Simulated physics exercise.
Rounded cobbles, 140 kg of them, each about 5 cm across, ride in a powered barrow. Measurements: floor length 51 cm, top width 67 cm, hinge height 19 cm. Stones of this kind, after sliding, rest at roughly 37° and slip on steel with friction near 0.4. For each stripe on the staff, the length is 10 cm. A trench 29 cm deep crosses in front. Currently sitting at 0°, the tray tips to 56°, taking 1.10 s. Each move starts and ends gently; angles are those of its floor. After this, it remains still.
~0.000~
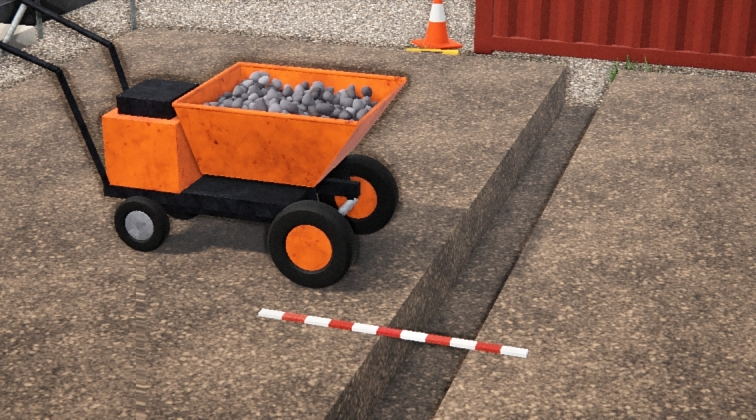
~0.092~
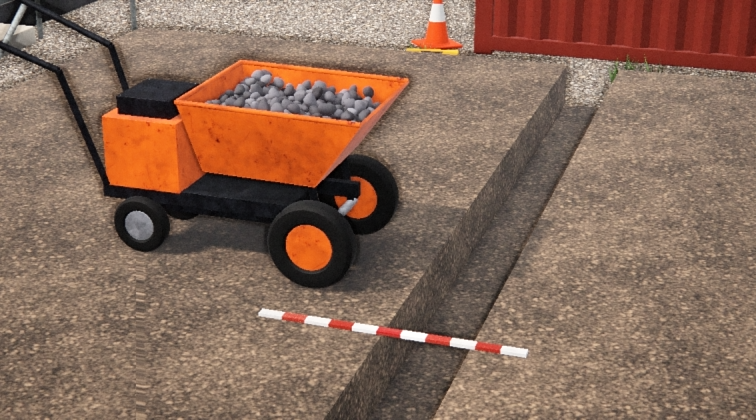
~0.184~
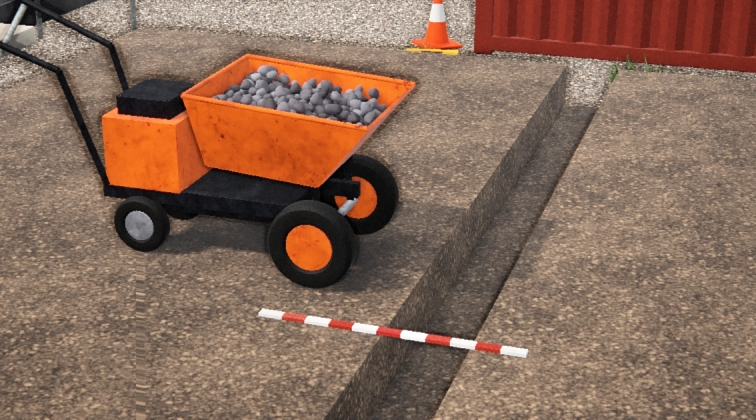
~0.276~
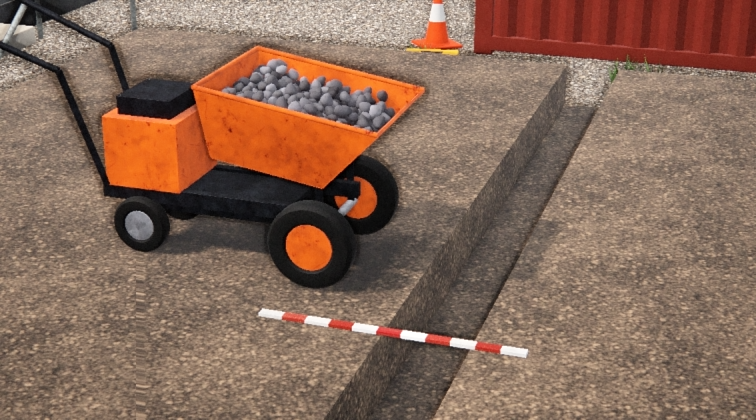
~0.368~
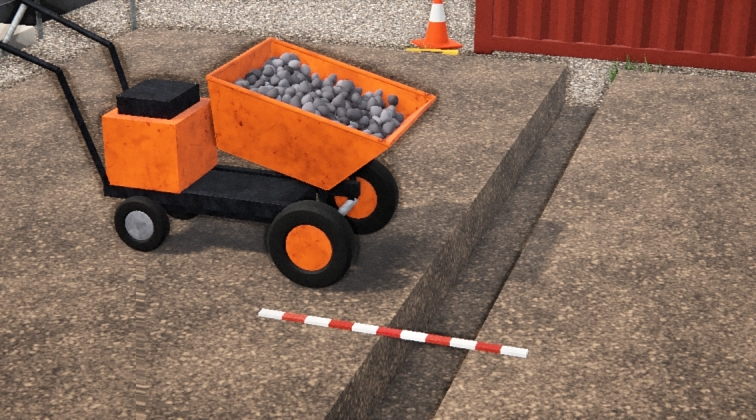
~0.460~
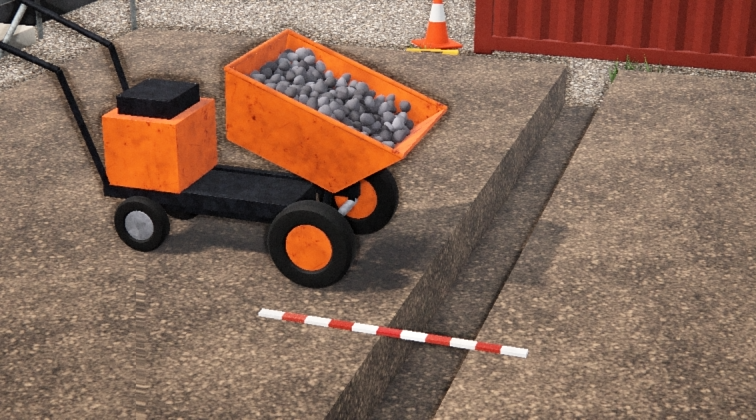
The clip shows an orange powered barrow loaded with rounded grey stones, standing beside a narrow trench with a red-and-white staff lying across it. The tray gradually tilts forward to the right, its rear rising, while the barrow's wheels stay still.
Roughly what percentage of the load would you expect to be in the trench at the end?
I'd expect around 27 per cent.
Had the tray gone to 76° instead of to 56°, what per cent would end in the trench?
Roughly 60 per cent would end in the trench.
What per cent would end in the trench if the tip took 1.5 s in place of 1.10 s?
30 per cent.
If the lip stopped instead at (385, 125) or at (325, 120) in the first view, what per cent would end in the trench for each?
The first start gives about 10 per cent, the second about 40.
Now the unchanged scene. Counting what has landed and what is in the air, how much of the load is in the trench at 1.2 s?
Roughly 5 percent of the load.
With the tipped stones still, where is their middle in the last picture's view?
Somewhere around (493, 329) in the last picture.
After 0.8 s the floor is at 47°; 100 % in the tray; the foremost stones are at (435, 181).
After 1.2 s the floor is at 56°; 91 % in the tray, 7 % in the trench, 2 % past the trench; the foremost stones are at (521, 274).
After 1.5 s the floor is at 56°; 73 % in the tray, 13 % in the trench, 14 % past the trench; the foremost stones are at (599, 301).
After 3.5 s the floor is at 56°; 57 % in the tray, 27 % in the trench, 16 % past the trench; the foremost stones are at (669, 323).
